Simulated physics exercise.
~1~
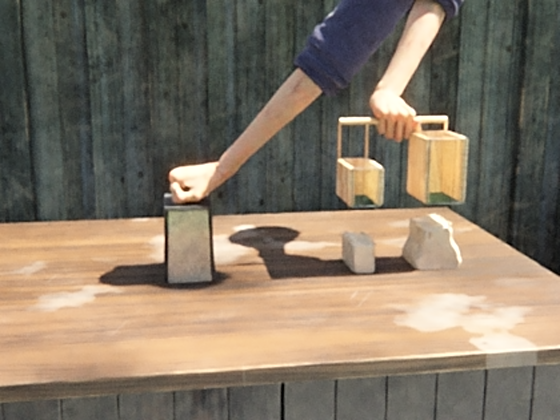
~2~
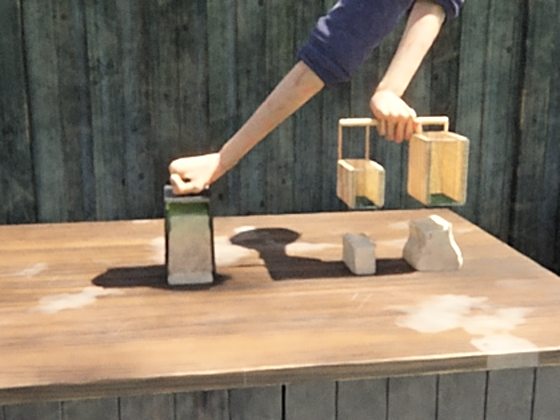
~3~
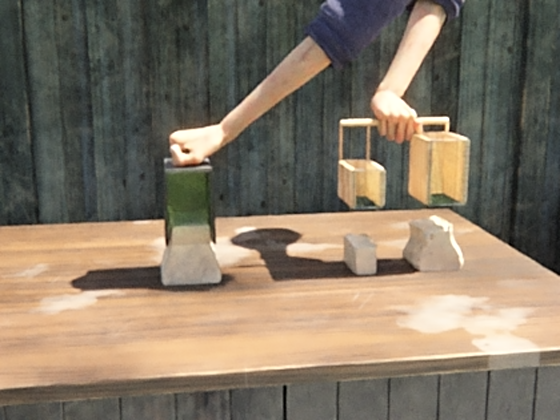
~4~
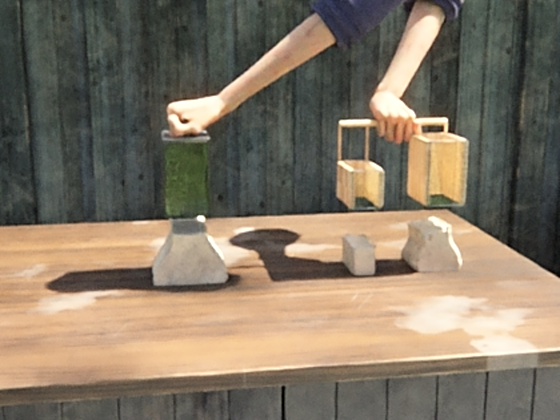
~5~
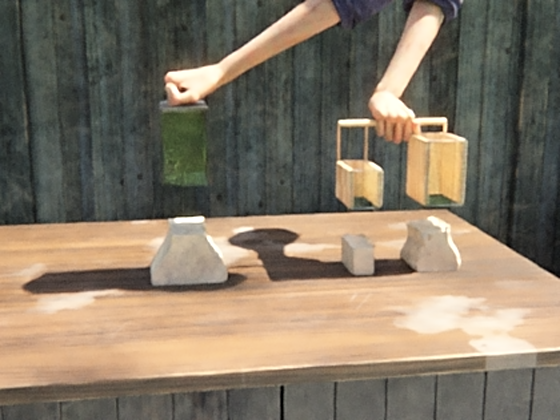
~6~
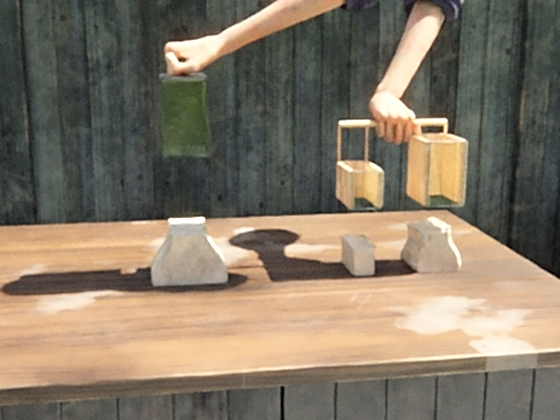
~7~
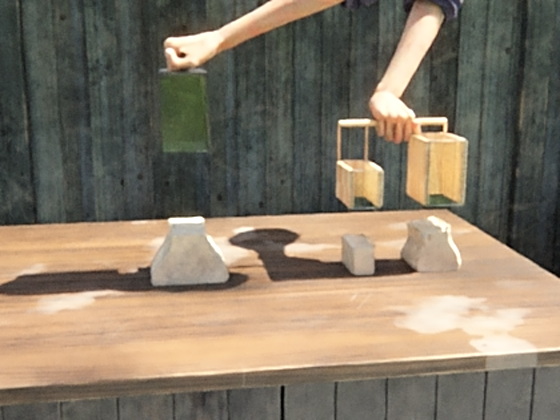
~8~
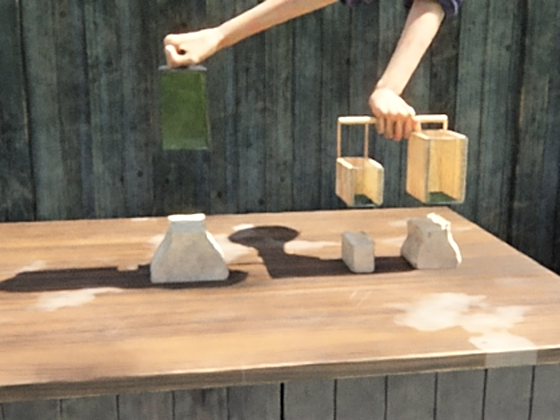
On a wooden table by a plank fence, a hand lifted a tall green tin straight up off a pale, thick mass, which slumped into a squat mound with a wide base and stayed standing beside two small blocks as the tin hung above.
